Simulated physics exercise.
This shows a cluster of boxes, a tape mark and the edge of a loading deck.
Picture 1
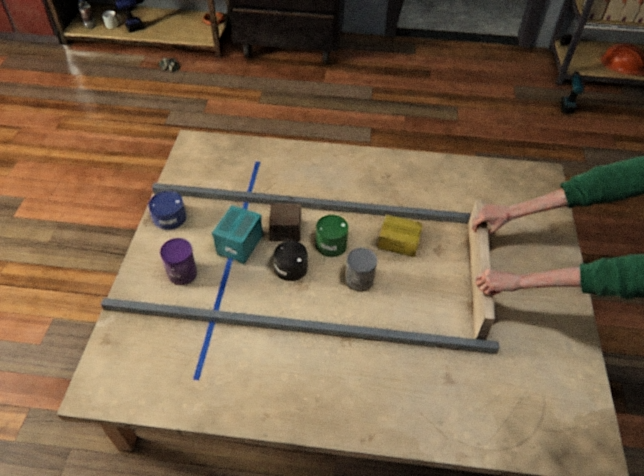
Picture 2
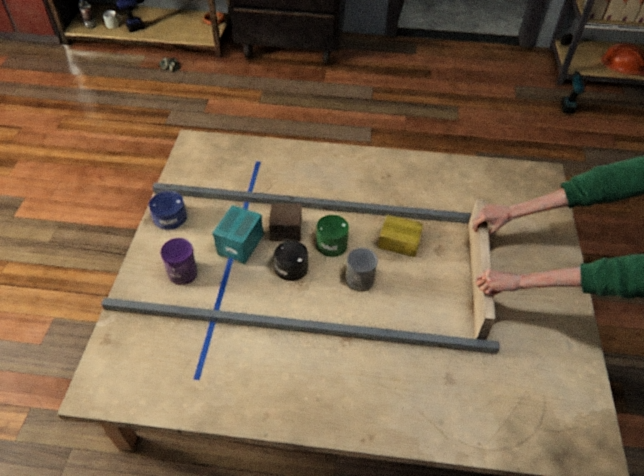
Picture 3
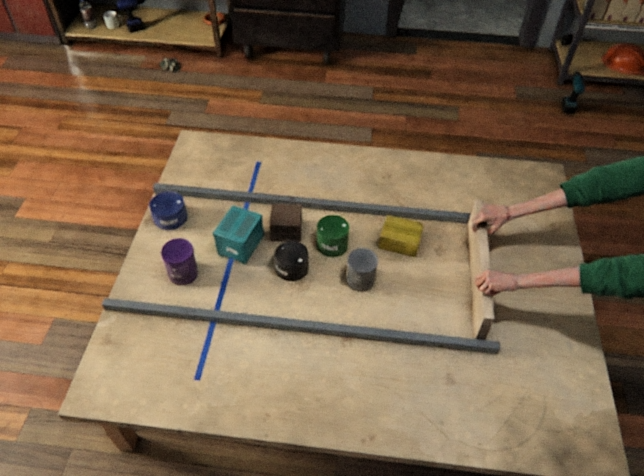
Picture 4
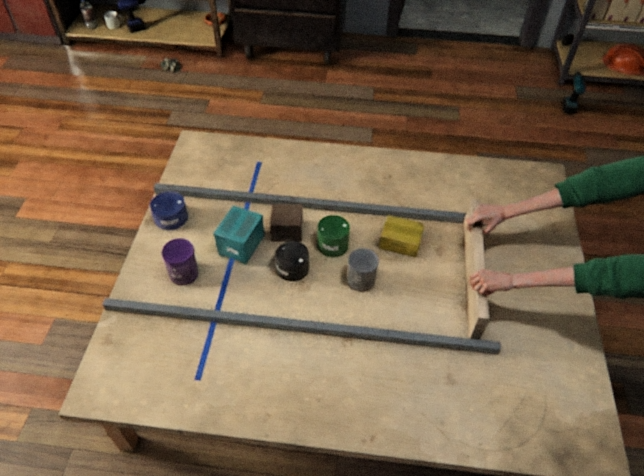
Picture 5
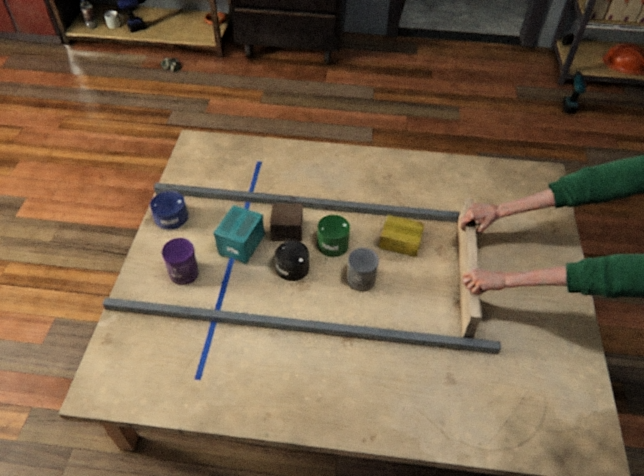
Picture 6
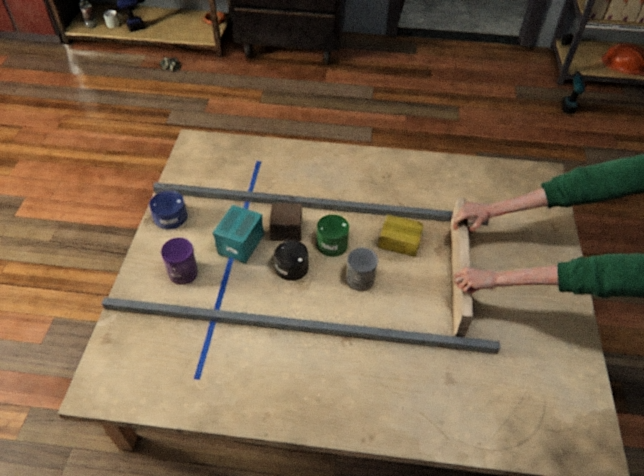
A wooden plank held by two green-sleeved hands slid slightly left between two grey rails on a table, while the colourful tubs and boxes near the blue tape stayed still.
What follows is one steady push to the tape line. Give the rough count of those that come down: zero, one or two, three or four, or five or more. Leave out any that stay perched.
In the end the number that fall off is zero.
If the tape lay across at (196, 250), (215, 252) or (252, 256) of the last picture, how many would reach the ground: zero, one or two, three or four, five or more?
For each place: Either one or two; no fall at all; none.
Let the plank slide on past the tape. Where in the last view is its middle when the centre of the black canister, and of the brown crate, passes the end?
At (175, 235) for the black canister; at (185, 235) for the brown crate.
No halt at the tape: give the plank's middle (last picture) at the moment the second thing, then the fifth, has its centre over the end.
Its middle is around (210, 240) and later (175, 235).
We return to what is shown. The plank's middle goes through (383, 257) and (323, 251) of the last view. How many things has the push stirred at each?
The counts are 2 and 6.
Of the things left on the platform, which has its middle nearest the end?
The blue canister ends nearest.
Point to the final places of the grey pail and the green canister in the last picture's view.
Near (213, 256) and (185, 220).
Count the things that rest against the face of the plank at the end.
2 of them.
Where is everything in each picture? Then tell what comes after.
The first frame shows blue canister (168, 210); purple pail (179, 262); turquoise tote (239, 235); plank (480, 267); tape (232, 254).
The second frame shows purple pail (180, 262); yellow box (401, 236).
The third frame shows turquoise tote (239, 235); green canister (333, 236).
The fourth frame shows blue canister (169, 211); plank (475, 267).
The fifth frame shows purple pail (181, 262); grey pail (362, 270).
The sixth frame shows blue canister (169, 210); purple pail (180, 262); turquoise tote (239, 234); plank (460, 265); tape (232, 254).
Early on, none off yet; blue canister at rest near (169, 210); purple pail at rest near (180, 262); turquoise tote at rest near (239, 234).
A while later, none off yet; blue canister at rest near (169, 210); purple pail at rest near (180, 262); turquoise tote travelled a little near (223, 233).
Finally, the number that fall off is zero.
